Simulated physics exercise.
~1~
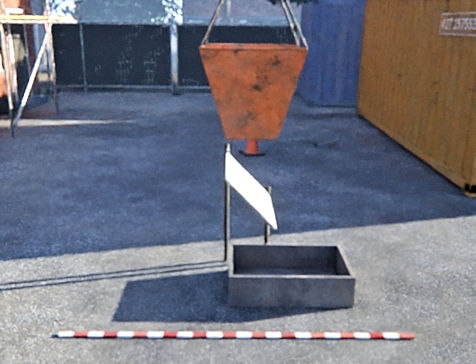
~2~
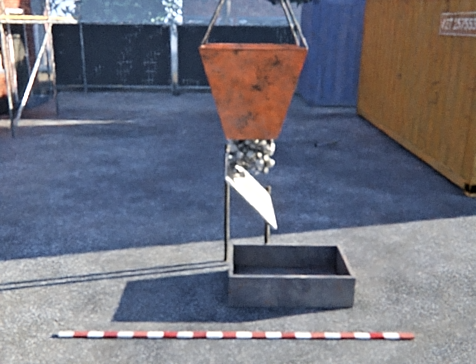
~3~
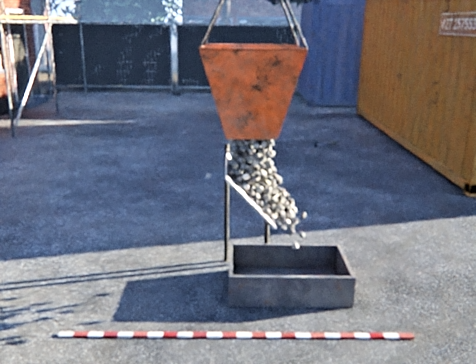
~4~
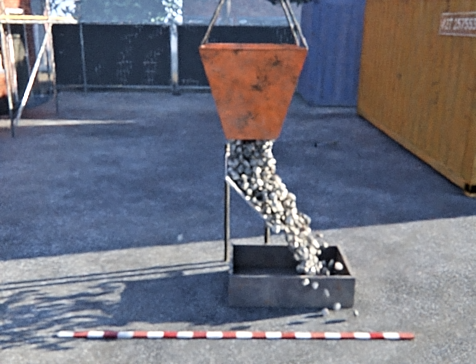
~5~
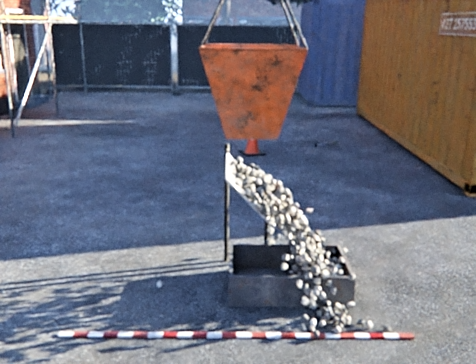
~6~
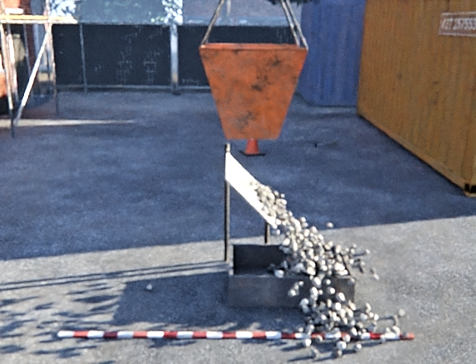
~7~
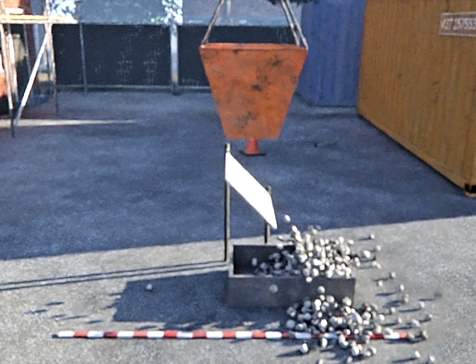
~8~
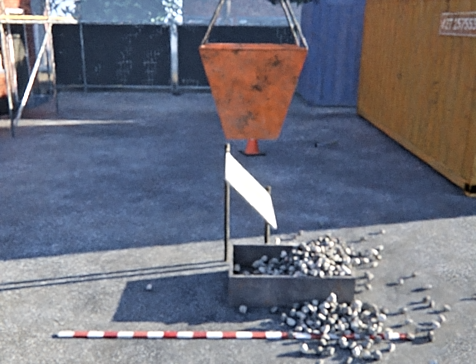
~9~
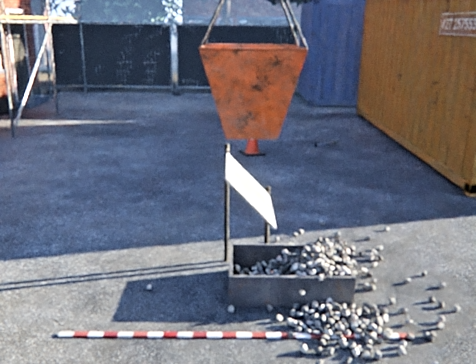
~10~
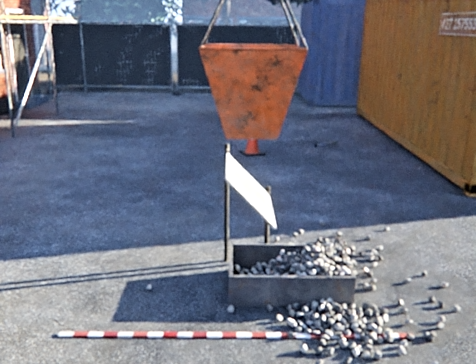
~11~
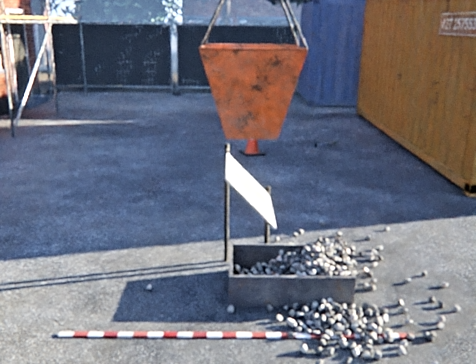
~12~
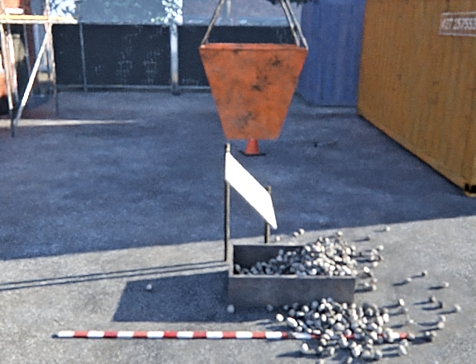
Orange crane skip releasing grey stones down a sloped steel plate, most settling in a bin and others scattering beside it rightwards.
